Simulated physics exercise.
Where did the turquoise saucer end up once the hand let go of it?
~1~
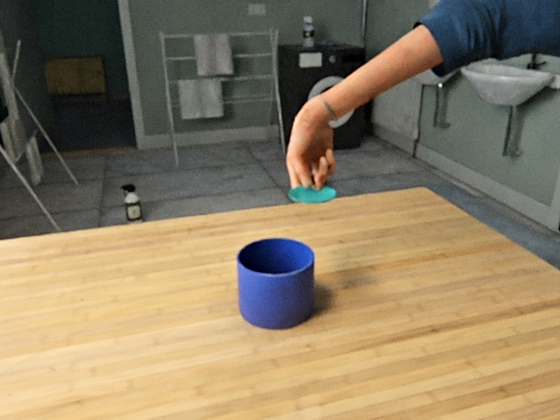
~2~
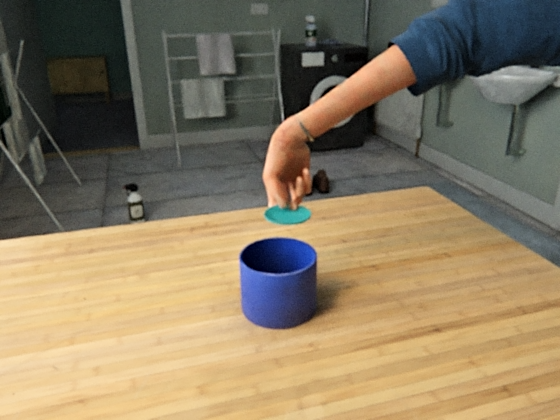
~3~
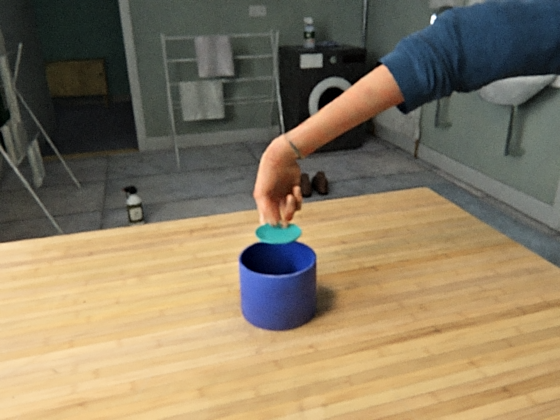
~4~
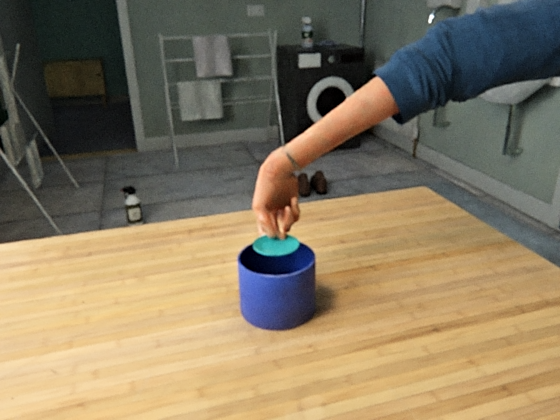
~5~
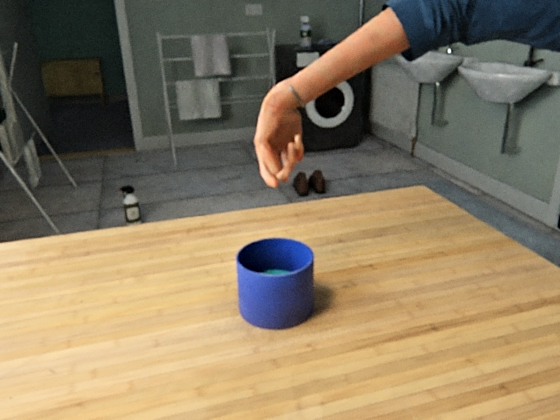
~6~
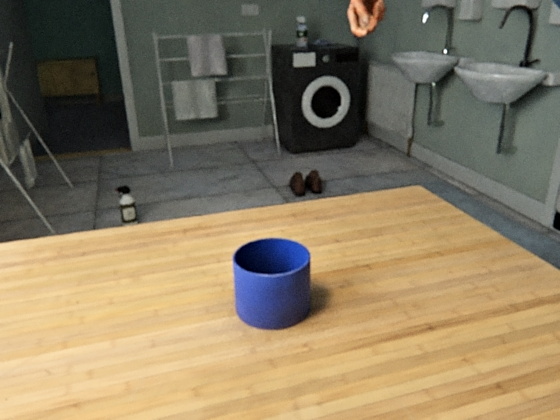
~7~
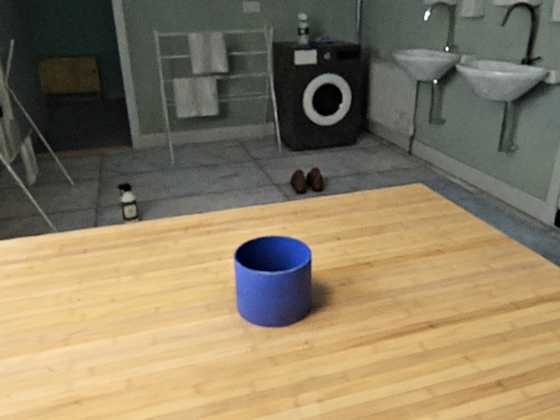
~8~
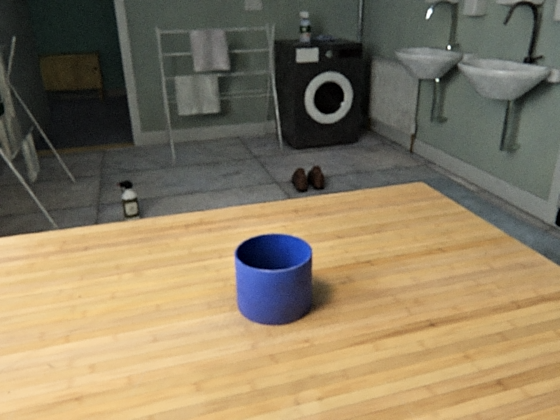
It dropped down inside the blue pot, leaving the top open.
In a room with sinks and a washing machine, a hand lowered a small turquoise saucer over a blue pot on a wooden table and let go, and the saucer dropped inside instead of covering the top as the hand withdrew.
